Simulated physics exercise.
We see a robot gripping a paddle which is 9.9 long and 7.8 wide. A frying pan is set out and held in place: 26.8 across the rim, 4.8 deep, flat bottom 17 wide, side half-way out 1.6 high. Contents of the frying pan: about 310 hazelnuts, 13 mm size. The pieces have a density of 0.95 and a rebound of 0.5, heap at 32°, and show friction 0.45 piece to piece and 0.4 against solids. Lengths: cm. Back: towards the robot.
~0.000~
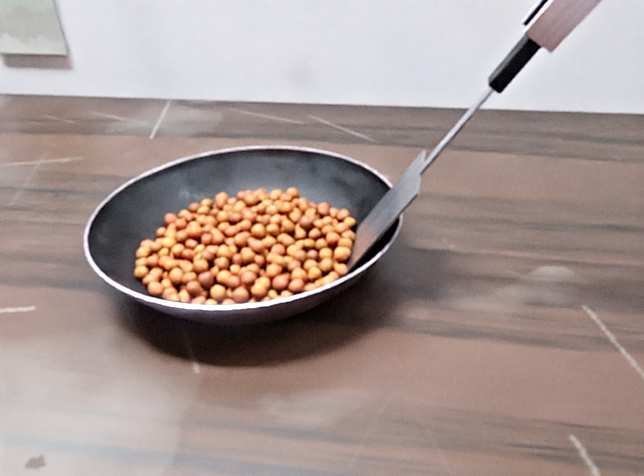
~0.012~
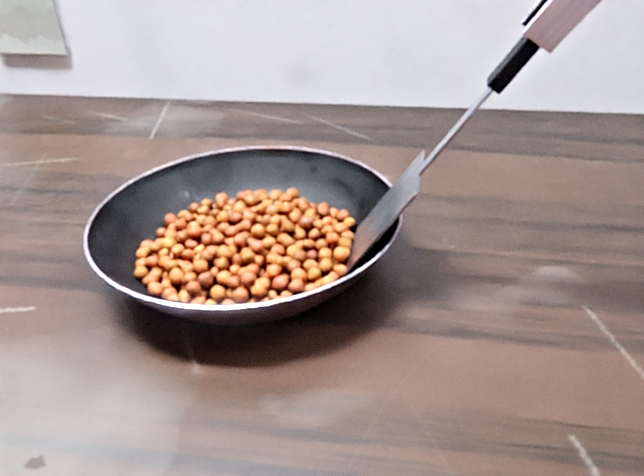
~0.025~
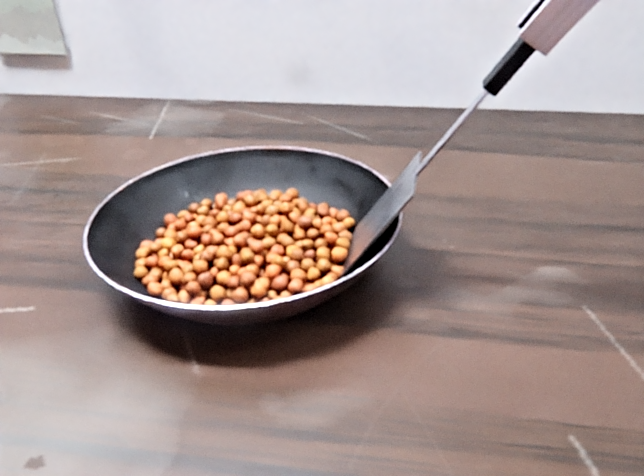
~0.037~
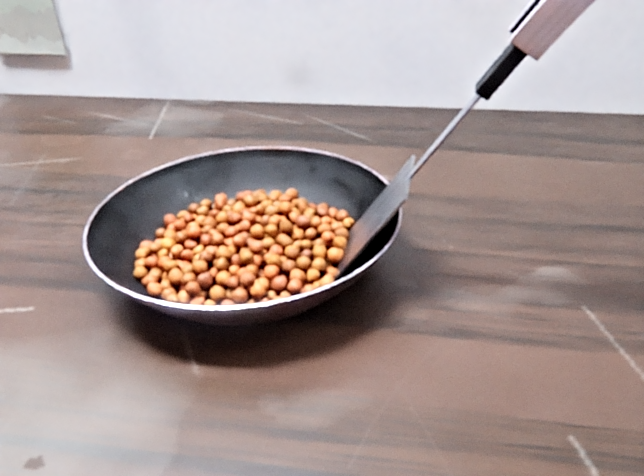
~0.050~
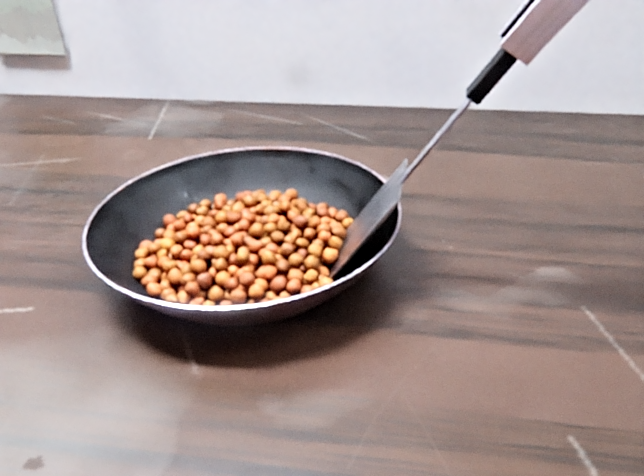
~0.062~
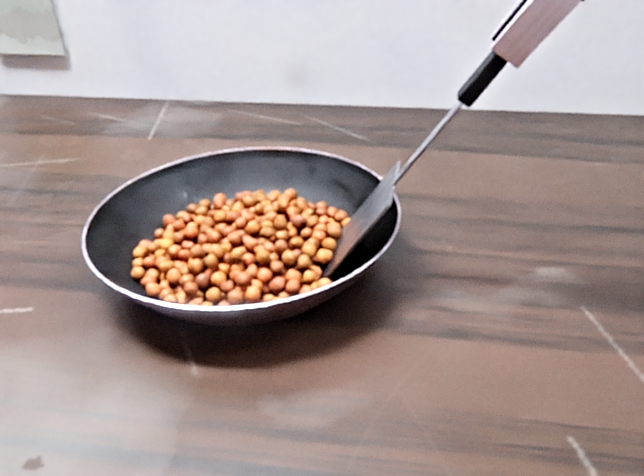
A dark frying pan with a pale rim, heaped with round orange-brown hazelnuts, sits on a brown, streaked tabletop before a white wall, seen from slightly above. At its right side, a grey metal paddle with a black and pale pink handle slants down from the upper right. The paddle slides slightly left, nudging the nearest nuts, while the pan and camera stay still.
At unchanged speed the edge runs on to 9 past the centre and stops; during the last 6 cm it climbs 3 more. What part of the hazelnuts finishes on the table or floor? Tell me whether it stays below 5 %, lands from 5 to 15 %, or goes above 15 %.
It lands from 5 to 15 %.
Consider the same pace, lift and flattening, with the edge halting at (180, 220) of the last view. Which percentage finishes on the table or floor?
Approximately 0 per cent, I reckon.
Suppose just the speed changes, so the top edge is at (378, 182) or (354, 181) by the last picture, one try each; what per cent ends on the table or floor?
Some 25 and 30 per cent.
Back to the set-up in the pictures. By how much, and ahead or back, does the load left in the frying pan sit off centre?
I'd say close to 4.0 cm toward the front.
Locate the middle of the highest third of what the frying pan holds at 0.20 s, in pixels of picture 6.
(223, 241).
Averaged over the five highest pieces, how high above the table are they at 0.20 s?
Somewhere around 4 centimetres high.
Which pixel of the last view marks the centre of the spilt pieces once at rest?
Approximately at (51, 249).
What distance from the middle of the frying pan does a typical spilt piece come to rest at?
I'd say some 20 centimetres, give or take.
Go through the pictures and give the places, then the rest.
Paddle top edge at (421, 170), sloping 55°; upper third of the load around (249, 241), from x 140 to 350, top at y 195; 312 in the frying pan, in the first picture.
Paddle top edge at (421, 171), sloping 55°; upper third of the load around (248, 241), from x 140 to 350, top at y 195, in the second picture.
Paddle top edge at (417, 173), sloping 55°; upper third of the load around (249, 241), from x 140 to 350, top at y 195, in the third picture.
Paddle top edge at (410, 176), sloping 55°; upper third of the load around (249, 240), from x 140 to 350, top at y 195, in the fourth picture.
Paddle top edge at (403, 179), sloping 55°; upper third of the load around (256, 241), from x 140 to 350, top at y 195, in the fifth picture.
Paddle top edge at (395, 181), sloping 55°; upper third of the load around (249, 240), from x 140 to 350, top at y 195; 312 in the frying pan, in the sixth picture.
By 0.20 s, sloping 55°, highest piece 4 above the table; 312 in the frying pan.
By 0.33 s, sloping 55°, highest piece 6 above the table; 312 in the frying pan.
By 0.60 s, sloping 55°, highest piece 6 above the table; 280 in the frying pan, 26 on the table or floor, 6 on the blade or in flight.
By 1.65 s, sloping 55°, highest piece 5 above the table; 279 in the frying pan, 33 on the table or floor.
Final count, 279 in the frying pan, 33 on the table or floor. That is 11 % on the table or floor.
